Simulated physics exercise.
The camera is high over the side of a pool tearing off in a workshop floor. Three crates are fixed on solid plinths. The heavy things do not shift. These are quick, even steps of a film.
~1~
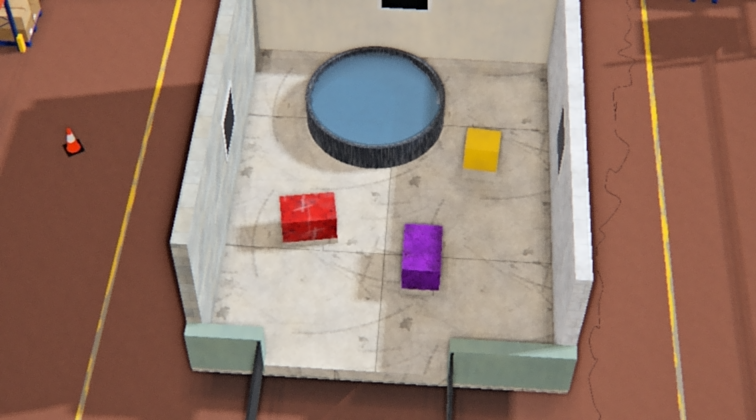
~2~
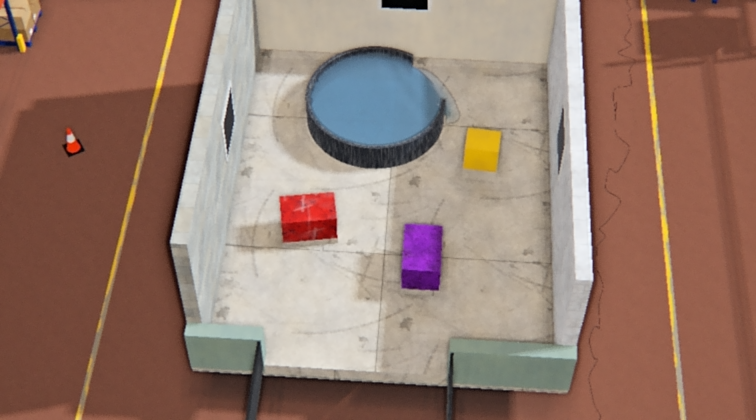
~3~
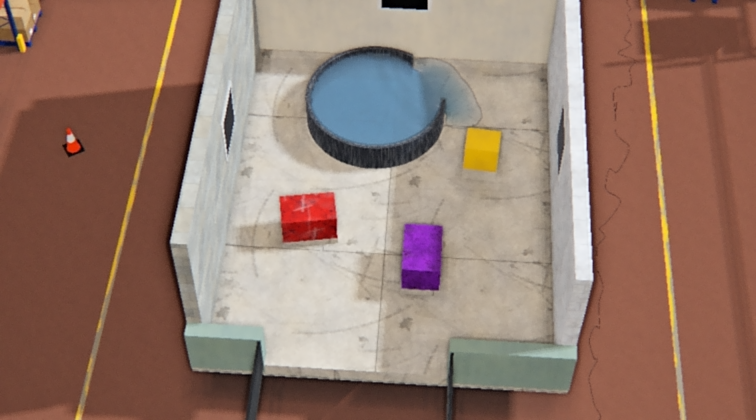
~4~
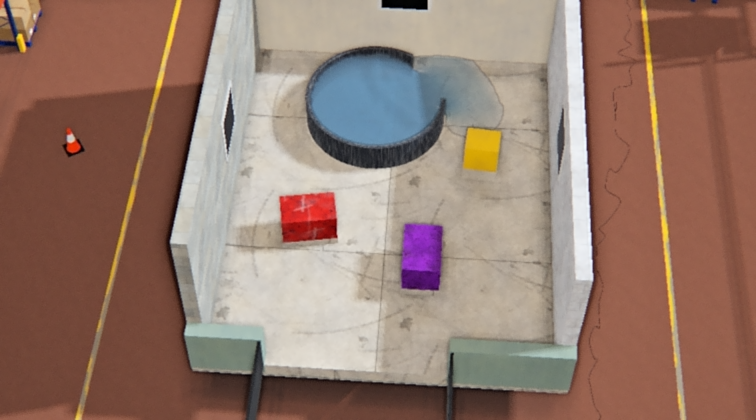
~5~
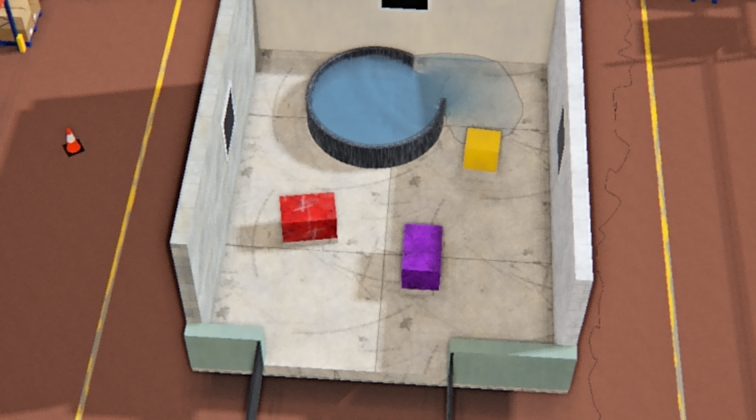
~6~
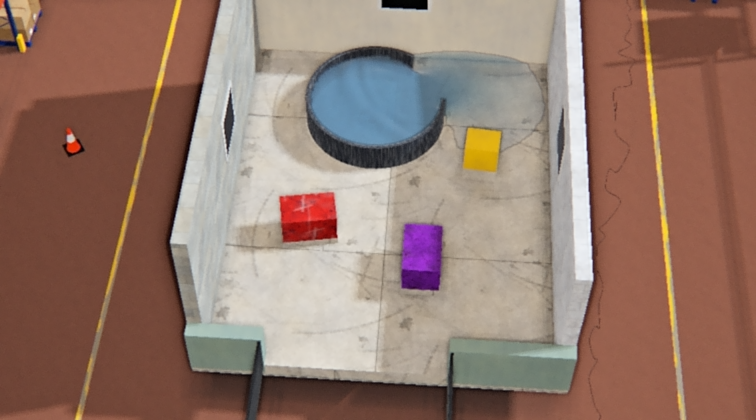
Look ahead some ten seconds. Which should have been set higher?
In the end: The red crate escapes dry; the yellow crate escapes dry; the purple crate escapes dry.
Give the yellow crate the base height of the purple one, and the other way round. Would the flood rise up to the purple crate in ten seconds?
One by one: Purple crate stays dry.
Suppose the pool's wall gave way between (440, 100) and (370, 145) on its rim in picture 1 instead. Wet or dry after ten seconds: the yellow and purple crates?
Then: Yellow crate is wetted; purple crate is topped.
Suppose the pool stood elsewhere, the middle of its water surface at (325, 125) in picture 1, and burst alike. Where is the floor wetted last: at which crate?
That is the one in red.
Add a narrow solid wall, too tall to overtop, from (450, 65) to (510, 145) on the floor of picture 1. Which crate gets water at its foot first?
It is the crate marked yellow.
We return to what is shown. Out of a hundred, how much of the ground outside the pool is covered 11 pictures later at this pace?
I make it 15 per cent.
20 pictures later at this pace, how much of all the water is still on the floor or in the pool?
I make it 100 per cent.
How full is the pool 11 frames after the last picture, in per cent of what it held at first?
About 60 per cent.
A moment on, water covers 15 % of the floor; the red crate not reached, the yellow crate water round its plinth, the purple crate not reached.
Next, water covers 15 % of the floor; the red crate not reached, the yellow crate water round its plinth, the purple crate not reached.
Then, water covers 35 % of the floor; the red crate not reached, the yellow crate water round its plinth, the purple crate water round its plinth.
Later, water covers 65 % of the floor; the red crate water round its plinth, the yellow crate water round its plinth, the purple crate water round its plinth.
In the end, water covers 100 % of the floor; the red crate stayed above the water, the yellow crate stayed above the water, the purple crate stayed above the water.
